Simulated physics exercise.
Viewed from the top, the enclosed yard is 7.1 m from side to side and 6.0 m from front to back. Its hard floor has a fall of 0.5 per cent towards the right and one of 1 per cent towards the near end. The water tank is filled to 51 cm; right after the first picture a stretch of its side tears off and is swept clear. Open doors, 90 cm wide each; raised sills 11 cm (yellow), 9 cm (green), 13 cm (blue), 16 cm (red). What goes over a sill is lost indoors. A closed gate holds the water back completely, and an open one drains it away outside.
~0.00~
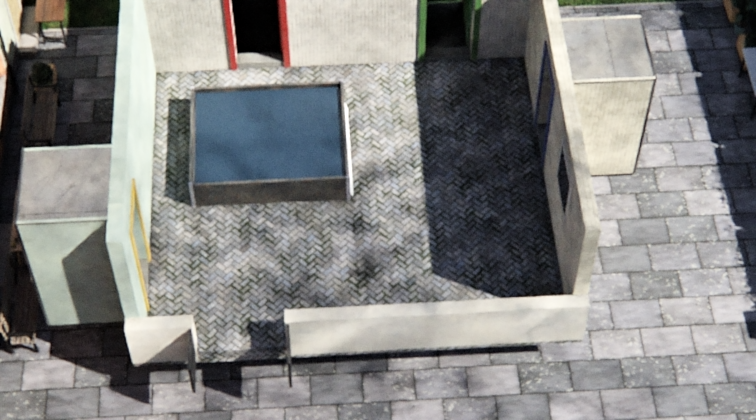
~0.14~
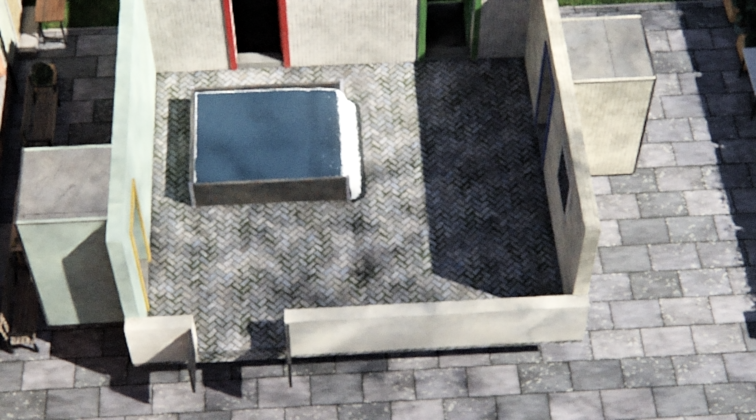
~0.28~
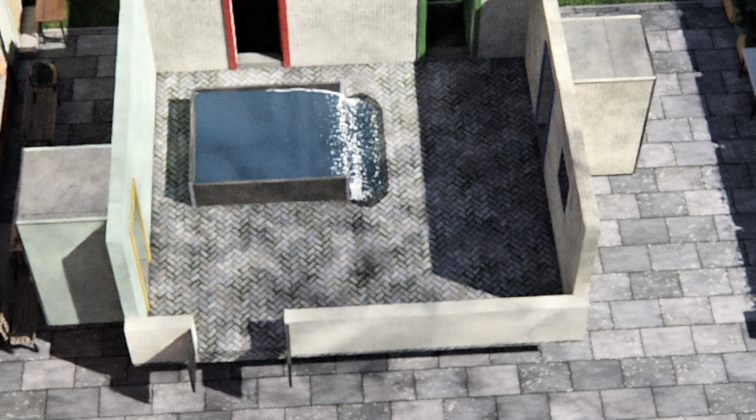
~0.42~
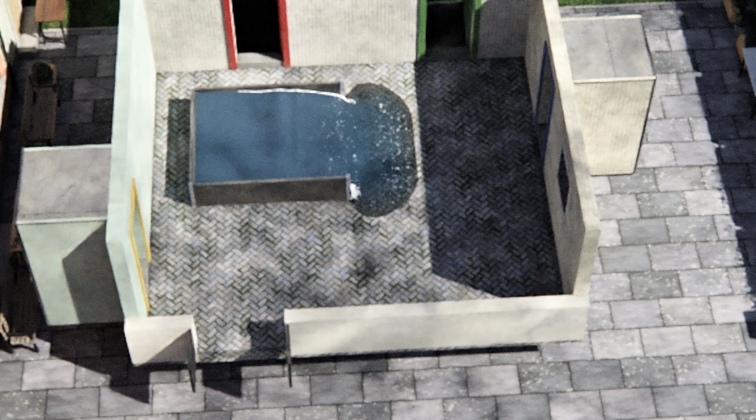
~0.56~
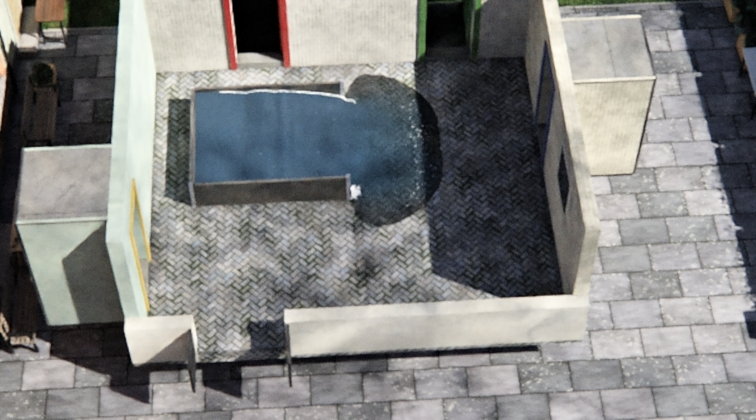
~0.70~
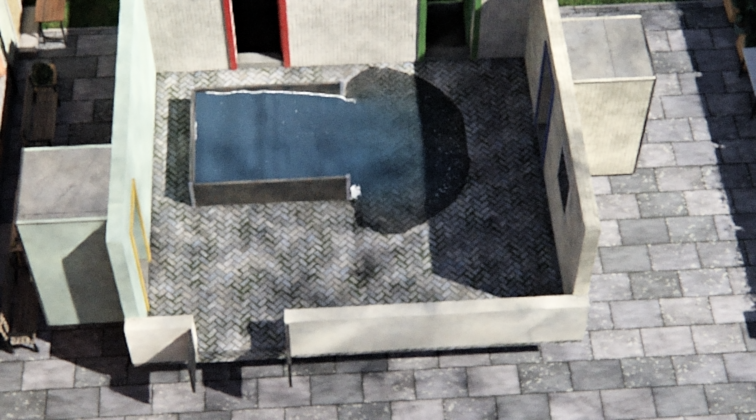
The footage shows a walled, paved yard with a rectangular tank of still blue water; the tank's right side opens, and water pours out with white foam, spreading rightward across the herringbone floor in a widening, rounded dark sheet.
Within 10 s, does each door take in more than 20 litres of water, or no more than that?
The yellow door never tops the limit. The green door tops the limit. The blue door tops the limit. The red door never tops the limit.
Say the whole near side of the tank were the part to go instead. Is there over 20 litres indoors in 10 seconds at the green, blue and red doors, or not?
Green short, blue short, red short.
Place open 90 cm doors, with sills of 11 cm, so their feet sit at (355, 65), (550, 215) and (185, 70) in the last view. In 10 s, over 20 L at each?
Per doorway, in order: Insufficient / sufficient / insufficient.
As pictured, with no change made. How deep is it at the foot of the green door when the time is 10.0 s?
About 4.0 cm deep.
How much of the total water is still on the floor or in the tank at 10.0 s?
Around 90 per cent of the water.
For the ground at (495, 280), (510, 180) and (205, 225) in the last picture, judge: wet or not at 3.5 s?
Listed in sequence, the spots are drenched, drenched and bone dry.
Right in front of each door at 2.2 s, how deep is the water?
In cm: Yellow 0, green 11, blue 28, red 0.
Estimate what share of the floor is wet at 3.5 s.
Roughly 50 percent.
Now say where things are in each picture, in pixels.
The first picture shows still water, 51 cm deep, in the water tank at (269, 135).
In the second picture, water pours out at (344, 142) and has run 1.1 m, to (357, 197); typically 9 cm deep outside, 51 cm at the water tank's back.
In the third picture, water pours out at (344, 144) and has run 1.3 m, to (370, 202); typically 10 cm deep outside, 51 cm at the water tank's back.
In the fourth picture, the front is at (384, 92), 1.6 m from the gap at (344, 144); 3.0 m2 of floor is under water; 51 cm left at the back of the water tank.
In the fifth picture, the front is at (420, 100), 1.9 m from the gap at (344, 144); 4.4 m2 of floor is under water; 51 cm left at the back of the water tank.
In the sixth picture, the front is at (457, 116), 2.3 m from the gap at (344, 144); 6.0 m2 of floor is under water; 51 cm left at the back of the water tank.
After 1.4 s water covers 35 % of the floor and is deepest (24 cm) near (352, 179); yellow door not reached, green door 5 cm at the sill, 0 L in, blue door 7 cm at the sill, 1 L in, red door not reached.
After 2.2 s water covers 45 % of the floor and is deepest (32 cm) near (523, 67); yellow door not reached, green door 11 cm at the sill, 0 L in, blue door 28 cm at the sill, 53 L in, red door not reached.
After 3.5 s water covers 50 % of the floor and is deepest (32 cm) near (564, 321); yellow door not reached, green door 15 cm at the sill, 5 L in, blue door 26 cm at the sill, 142 L in, red door not reached.
After 6.0 s water covers 75 % of the floor and is deepest (23 cm) near (564, 321); yellow door not reached, green door 10 cm at the sill, 49 L in, blue door 12 cm at the sill, 206 L in, red door not reached.
After 10.0 s water covers 100 % of the floor and is deepest (13 cm) near (522, 323); yellow door 11 cm at the sill, 3 L in, green door 4 cm at the sill, 51 L in, blue door 7 cm at the sill, 207 L in, red door 3 cm at the sill, 0 L in.
